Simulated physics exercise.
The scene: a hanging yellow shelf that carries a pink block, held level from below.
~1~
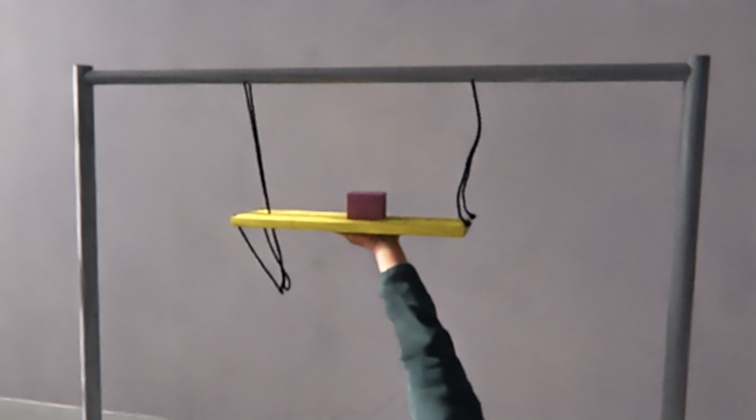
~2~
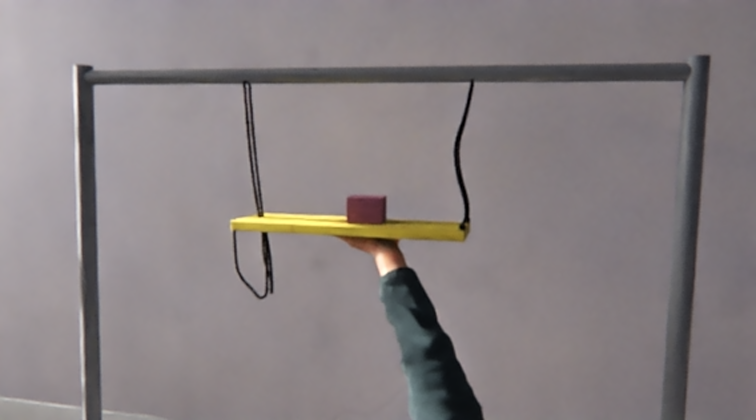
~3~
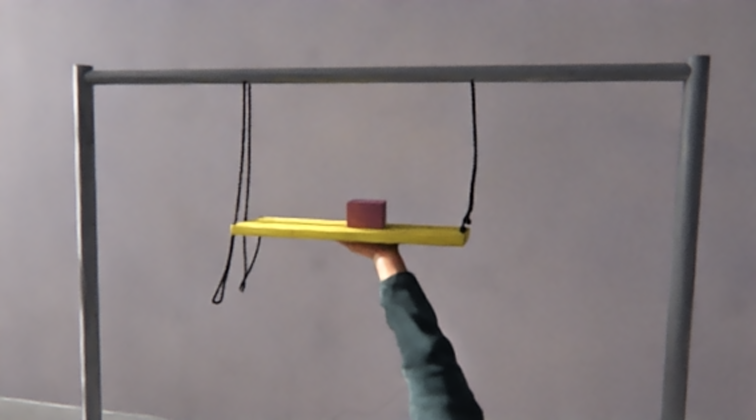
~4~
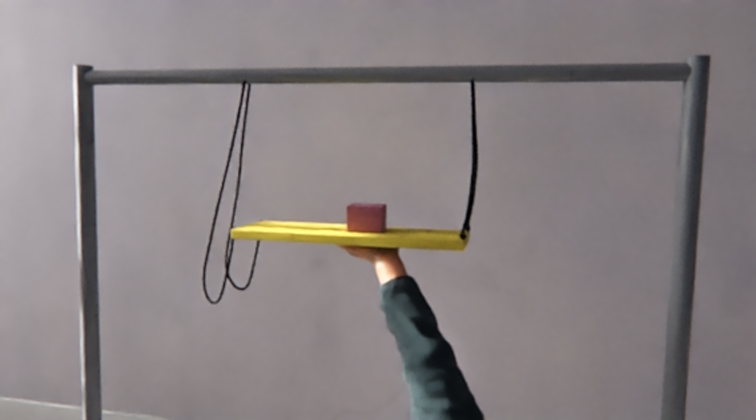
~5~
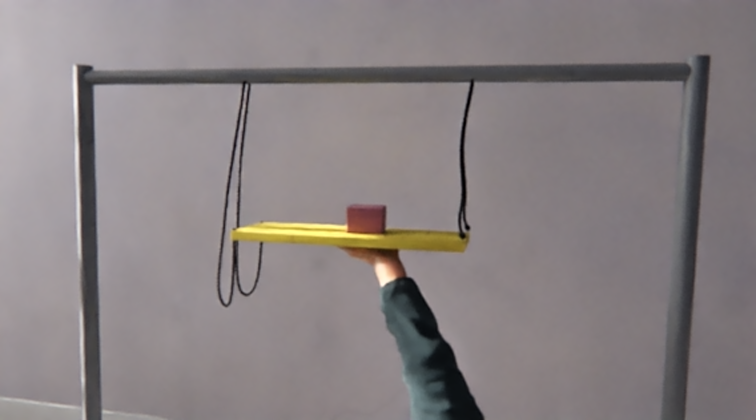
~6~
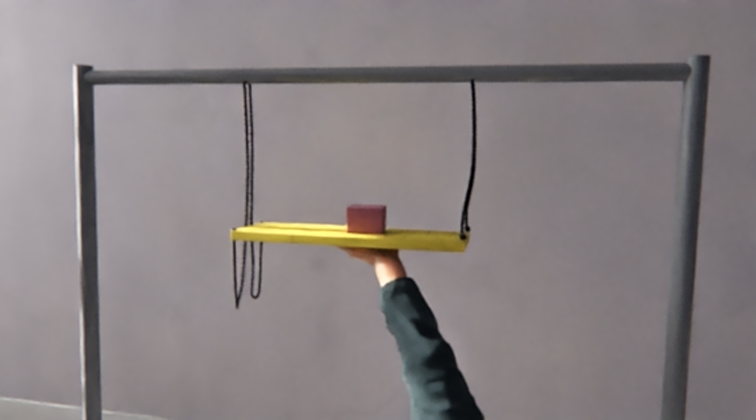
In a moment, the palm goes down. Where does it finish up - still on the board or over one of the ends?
It finishes over the left end.
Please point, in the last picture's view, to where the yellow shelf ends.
It comes to rest at (398, 312).
Then, 0.60 s past the final frame, board tipped 43° down to the left; block falling near (222, 379).
Then, 1.22 s past the final frame, board tipped 45° down to the left; block on the floor.
When it is over, board tipped 41° down to the left; block on the floor. The pink block drops leftwards.
